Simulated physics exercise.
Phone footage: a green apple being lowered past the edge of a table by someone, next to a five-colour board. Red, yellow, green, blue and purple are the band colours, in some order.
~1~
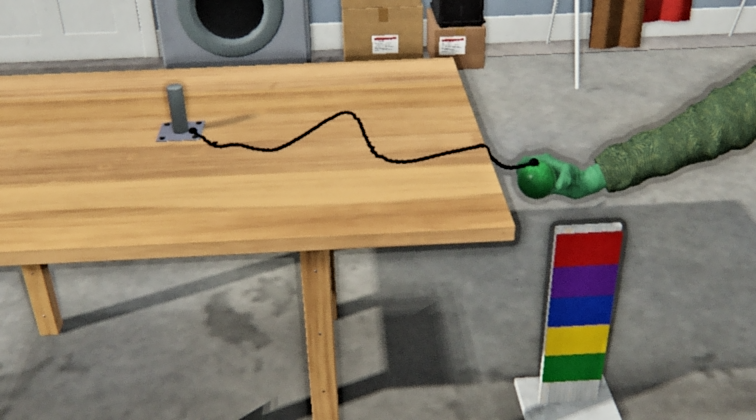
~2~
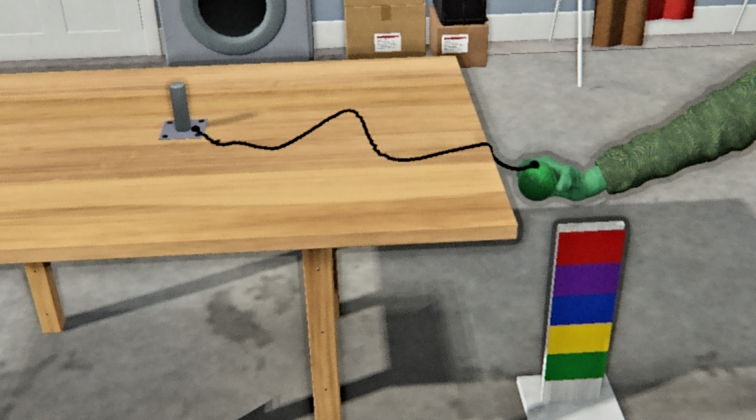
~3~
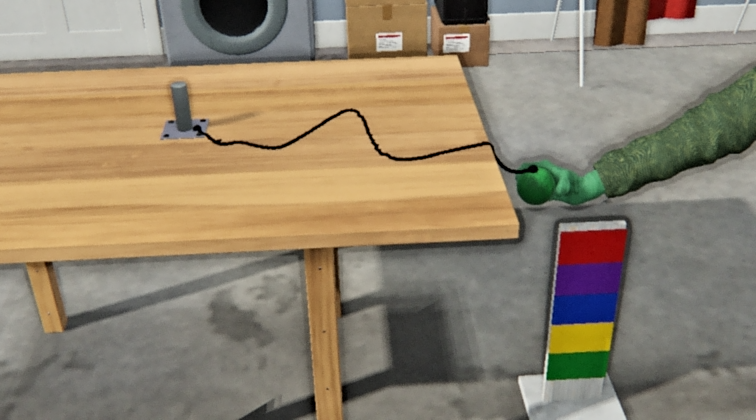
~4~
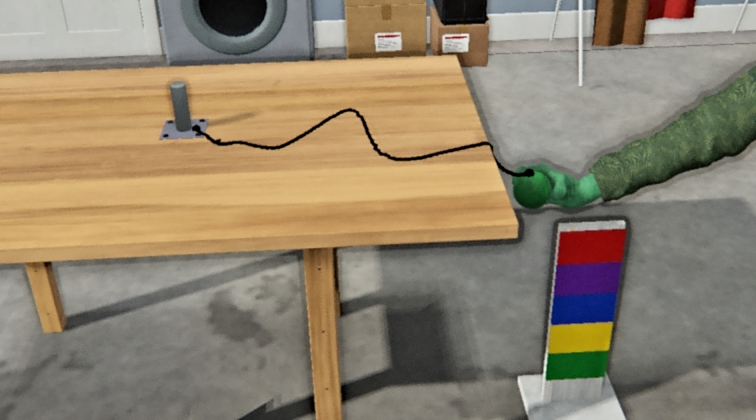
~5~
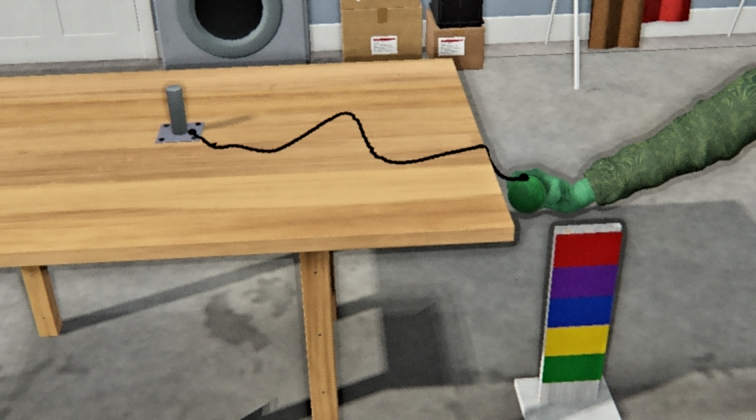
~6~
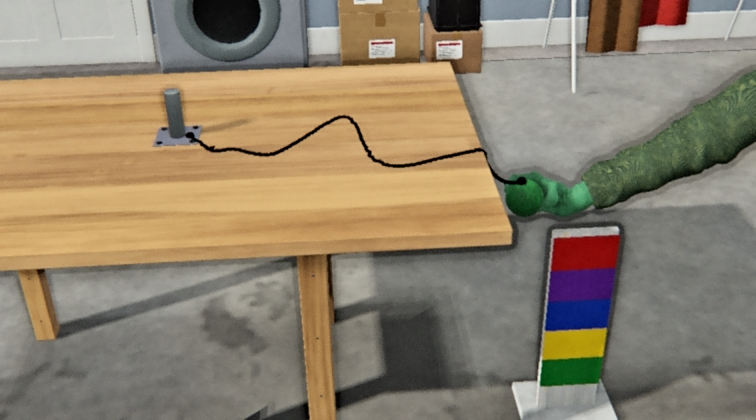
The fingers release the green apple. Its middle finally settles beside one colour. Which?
Yellow.
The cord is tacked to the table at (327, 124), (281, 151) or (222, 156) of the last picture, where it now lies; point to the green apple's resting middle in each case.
Results: (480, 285); (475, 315); (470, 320).
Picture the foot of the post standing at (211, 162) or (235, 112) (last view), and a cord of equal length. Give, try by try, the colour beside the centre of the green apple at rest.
It would be green; green.
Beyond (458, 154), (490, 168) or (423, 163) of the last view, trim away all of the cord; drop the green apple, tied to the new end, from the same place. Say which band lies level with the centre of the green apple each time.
Purple; blue; red.
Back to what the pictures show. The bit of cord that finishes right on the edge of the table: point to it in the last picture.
Go for the one at (363, 142).
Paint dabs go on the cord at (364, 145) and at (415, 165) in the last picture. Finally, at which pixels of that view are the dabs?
Point one: (481, 153); point two: (477, 223).
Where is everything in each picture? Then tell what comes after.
The first frame shows green apple (537, 180); red (589, 251); purple (585, 282); blue (581, 312); yellow (577, 341); green (574, 369).
The second frame shows green apple (537, 182); cord through (219, 141) (293, 141) (353, 111) (374, 149) (455, 150).
The third frame shows green apple (536, 186).
The fourth frame shows green apple (532, 190); cord through (220, 140) (294, 141) (354, 111) (375, 149) (456, 150).
The fifth frame shows green apple (527, 195).
The sixth frame shows green apple (524, 198); cord through (213, 147) (288, 147) (348, 118) (369, 155) (450, 156).
Soon after, apple near (510, 337); level with yellow.
Then, apple near (439, 331); level with yellow.
Further on, apple near (490, 345); level with yellow.
At rest, apple near (466, 340); level with yellow. Its middle rests at the yellow band.
